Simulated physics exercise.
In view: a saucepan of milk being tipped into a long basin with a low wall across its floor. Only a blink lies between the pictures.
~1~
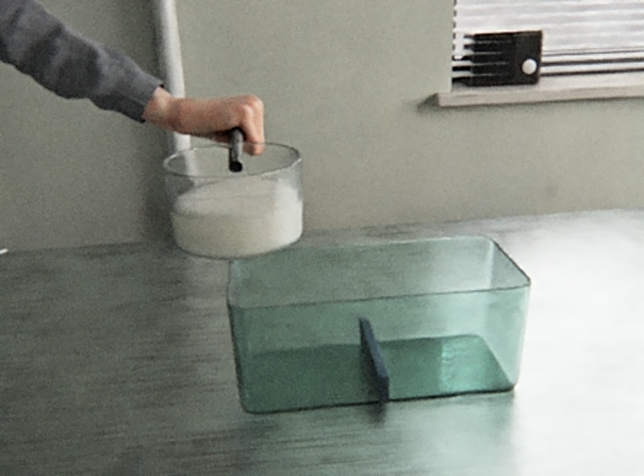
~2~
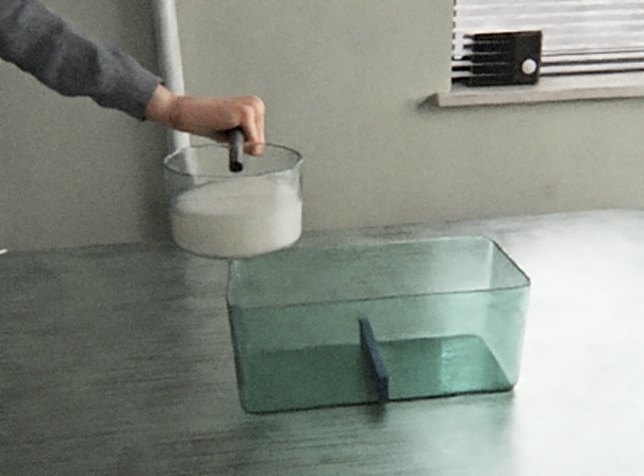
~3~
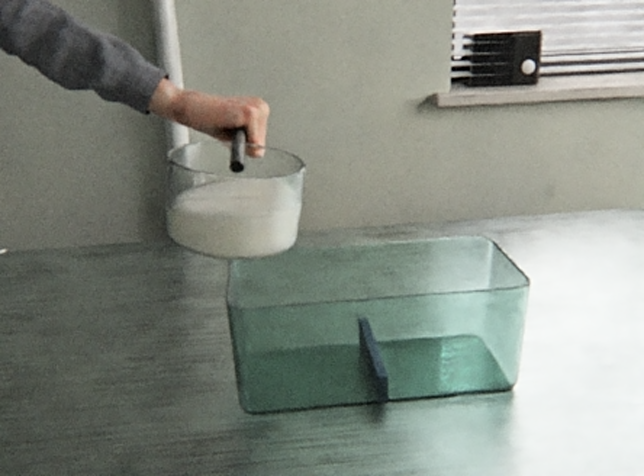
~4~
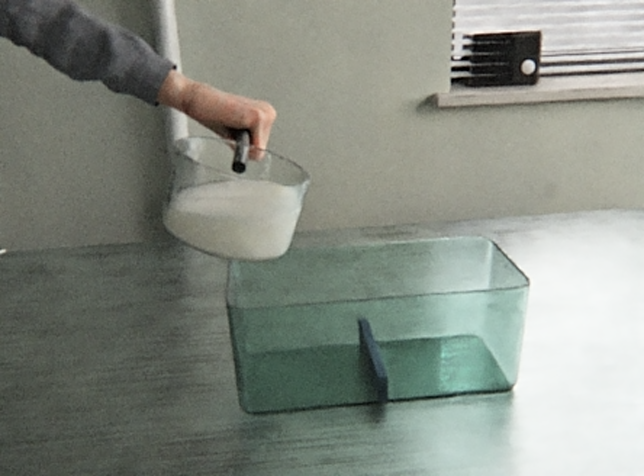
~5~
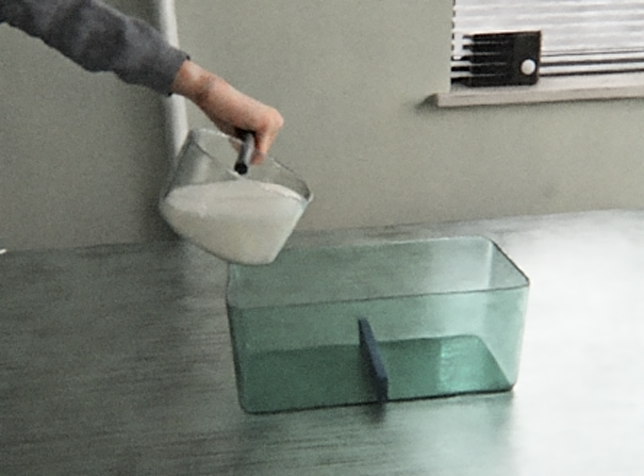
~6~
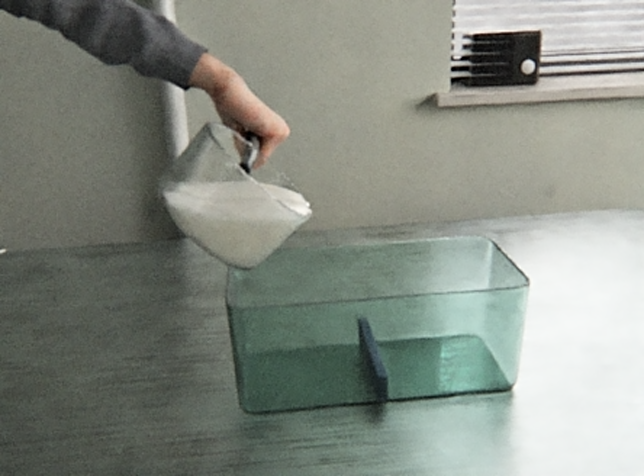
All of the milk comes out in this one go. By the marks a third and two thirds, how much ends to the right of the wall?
The share right of the wall is less than a third.
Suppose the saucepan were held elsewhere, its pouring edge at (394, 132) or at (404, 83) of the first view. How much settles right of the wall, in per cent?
Near 85 % and 80 %.
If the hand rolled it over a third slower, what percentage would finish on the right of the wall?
It comes to 15 per cent or so.
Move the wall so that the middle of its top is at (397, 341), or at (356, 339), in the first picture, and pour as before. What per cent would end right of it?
Near 15 % and 20 %.
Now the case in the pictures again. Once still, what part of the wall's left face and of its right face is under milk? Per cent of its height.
Near 80 on the left, 10 on the right.
A moment on, the saucepan is tipped right over and 32 per cent is still to pour, 47 is left of the wall and 0 right of it.
Next, the saucepan is tipped right over and 9 per cent is still to pour, 81 is left of the wall and 5 right of it.
Then the saucepan is tipped right over and 1 per cent is still to pour, 86 is left of the wall and 11 right of it.
Later the saucepan is tipped right over and 0 per cent is still to pour, 86 is left of the wall and 13 right of it.
In the end 86 per cent lies left of the wall, 13 right of it and 1 outside.
